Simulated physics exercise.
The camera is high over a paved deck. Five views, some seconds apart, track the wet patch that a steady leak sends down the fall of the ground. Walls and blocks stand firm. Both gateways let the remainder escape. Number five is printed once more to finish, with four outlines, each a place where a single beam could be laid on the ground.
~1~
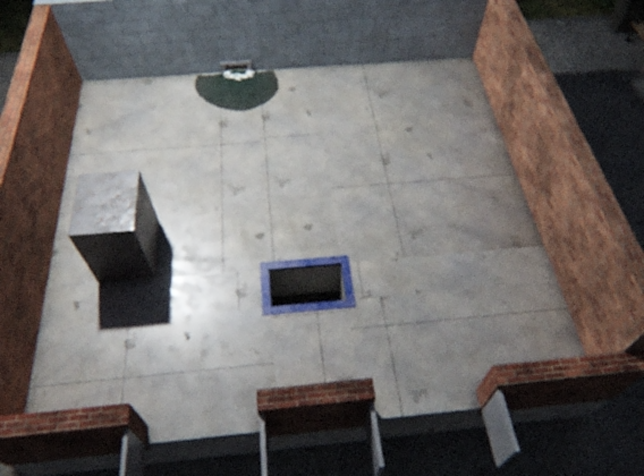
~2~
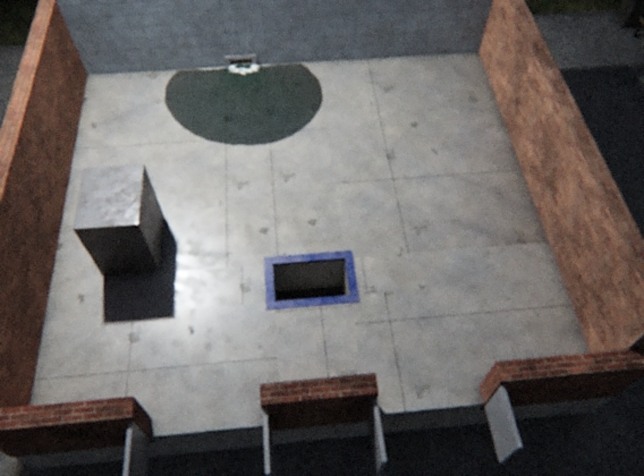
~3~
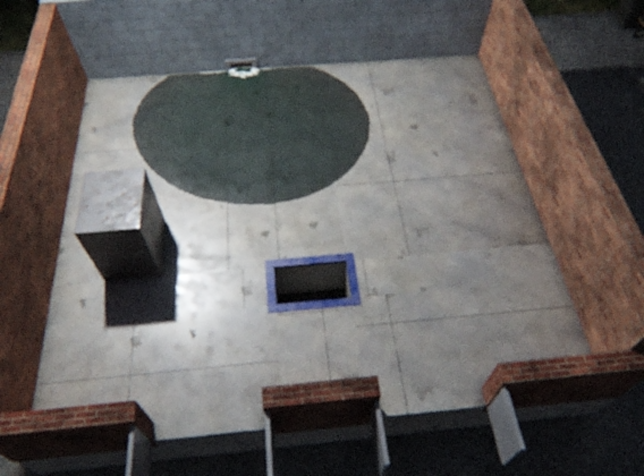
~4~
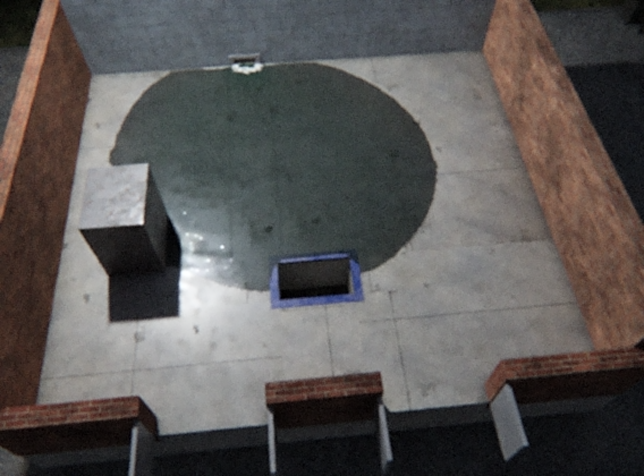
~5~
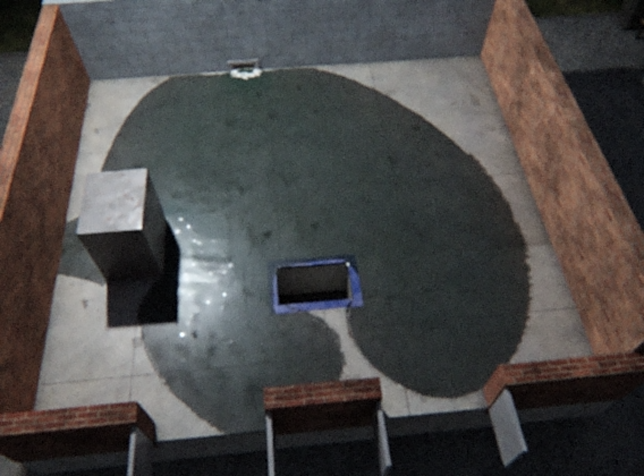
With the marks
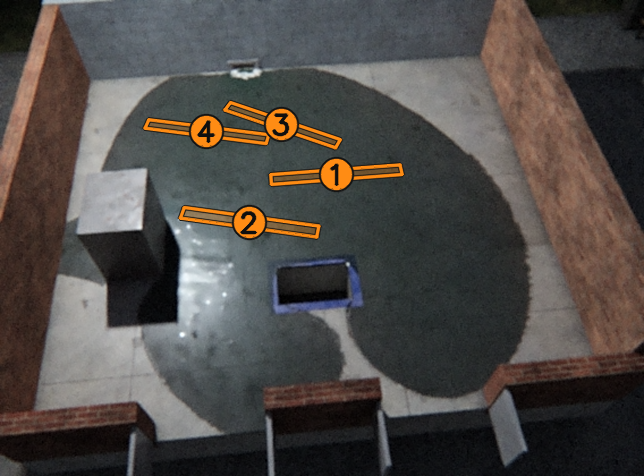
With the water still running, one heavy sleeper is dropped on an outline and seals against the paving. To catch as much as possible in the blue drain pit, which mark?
1 is best.
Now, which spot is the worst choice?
The answer is 2.
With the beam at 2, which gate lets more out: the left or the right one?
The right gate.
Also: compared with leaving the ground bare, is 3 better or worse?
Spot 3 is worse.
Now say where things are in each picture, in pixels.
Outfall at (236, 67); blue drain pit at (307, 284); open gate at (422, 396); open gate at (205, 418); water covers 3 % of the ground and shows as far out as (239, 106); blue drain pit still dry.
Water covers 9 % of the ground and shows as far out as (242, 142); blue drain pit still dry.
Water covers 21 % of the ground and shows as far out as (335, 178); blue drain pit still dry.
Water covers 39 % of the ground and shows as far out as (401, 244); blue drain pit taking water.
Water covers 61 % of the ground and shows as far out as (511, 331); blue drain pit taking water.
On the marked copy, 1 from (271, 179) to (401, 169); 2 from (182, 212) to (317, 231); 3 from (227, 106) to (337, 143); 4 from (146, 123) to (267, 139).
With 1, about 22 % of the stream runs into the blue drain pit, about 77 % out by the gates.
With 2, about 6 % of the stream runs into the blue drain pit, about 93 % out by the gates.
With 3, about 16 % of the stream runs into the blue drain pit, about 84 % out by the gates.
With 4, about 15 % of the stream runs into the blue drain pit, about 85 % out by the gates.
